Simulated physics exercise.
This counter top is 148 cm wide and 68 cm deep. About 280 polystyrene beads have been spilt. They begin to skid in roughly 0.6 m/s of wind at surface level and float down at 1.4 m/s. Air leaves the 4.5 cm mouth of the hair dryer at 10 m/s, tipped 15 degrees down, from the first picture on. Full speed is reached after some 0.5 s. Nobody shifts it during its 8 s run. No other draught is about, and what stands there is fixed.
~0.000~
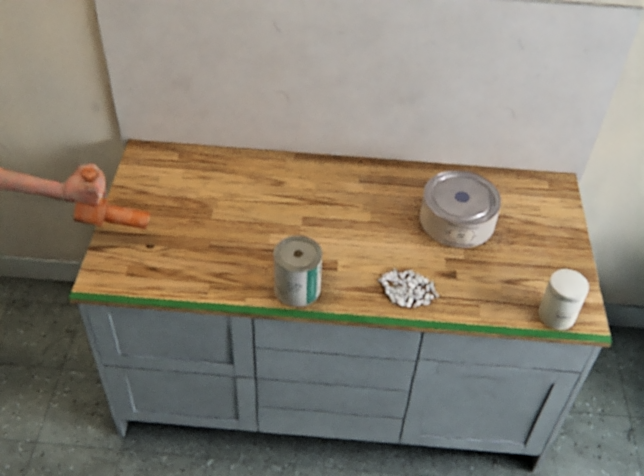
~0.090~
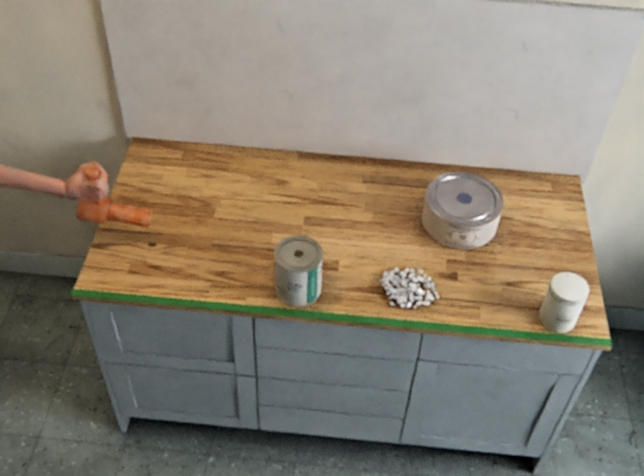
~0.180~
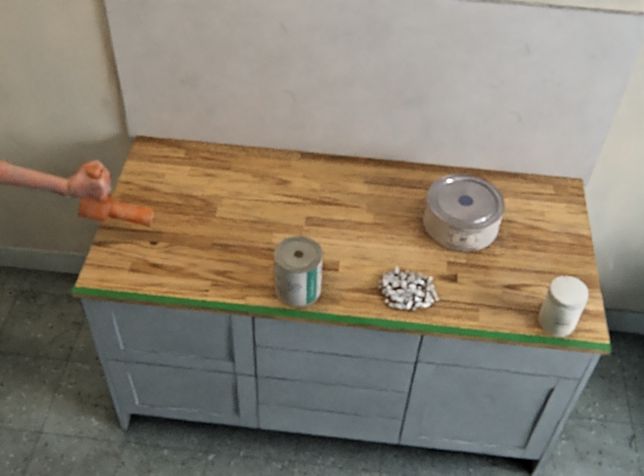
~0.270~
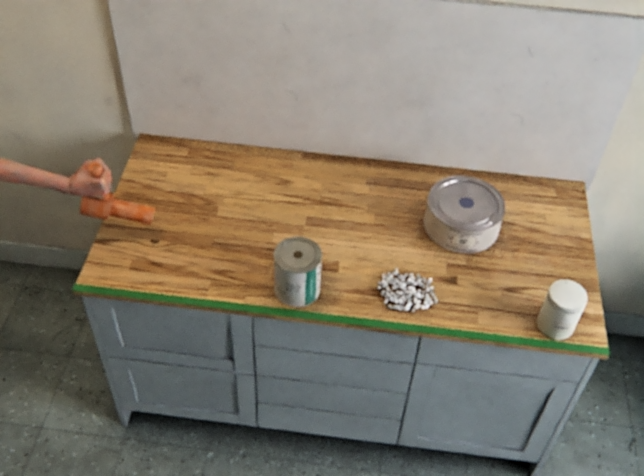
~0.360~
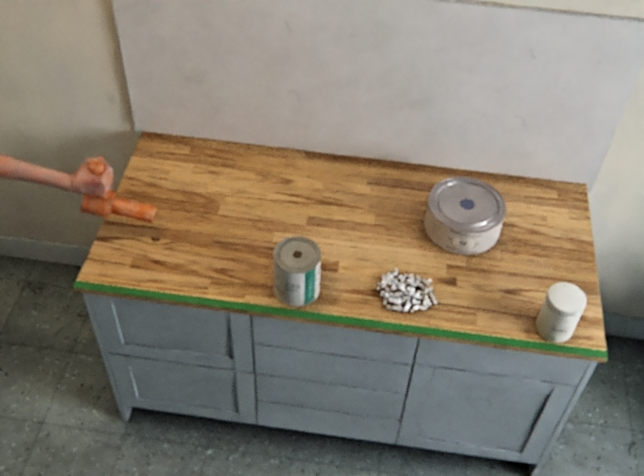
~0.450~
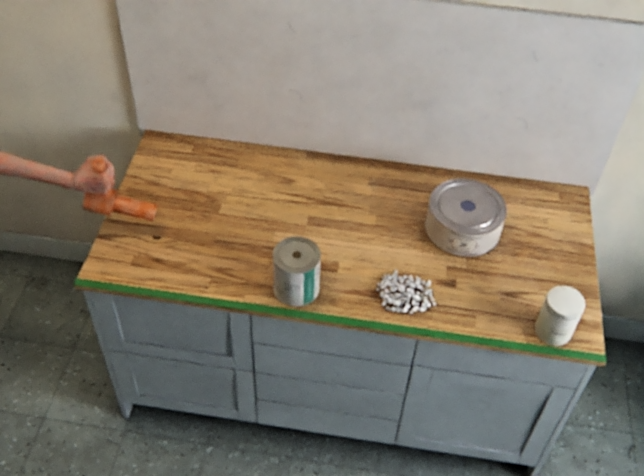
A hand at the left held an orange hair dryer over a wooden counter top with a scattering of pale beads, a tin, a large round tin and a small white container, and nothing there moved.
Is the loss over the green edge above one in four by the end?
As for a quarter going over the green edge: Yes.
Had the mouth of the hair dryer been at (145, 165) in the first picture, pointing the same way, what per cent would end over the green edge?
It would be near 90 %.
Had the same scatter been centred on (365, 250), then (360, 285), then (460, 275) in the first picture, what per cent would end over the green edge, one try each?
In turn about 30 %, 50 %, 40 %.
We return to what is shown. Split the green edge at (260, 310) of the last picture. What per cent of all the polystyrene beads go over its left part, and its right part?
Some 0 % left, 70 % right.
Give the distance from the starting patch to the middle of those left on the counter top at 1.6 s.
Roughly 15 cm.
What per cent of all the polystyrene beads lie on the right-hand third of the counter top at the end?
Near 2 %.
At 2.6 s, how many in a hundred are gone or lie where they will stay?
About 80 %.
After 1.6 s, 29 % are over the green edge; the middle of those still in play is near (473, 324); 38 % have settled or left.
After 2.6 s, 61 % are over the green edge; 85 % have settled or left.
After 4.4 s, 68 % are over the green edge; 94 % have settled or left.
After 8.0 s, at the end, 69 % are over the green edge.
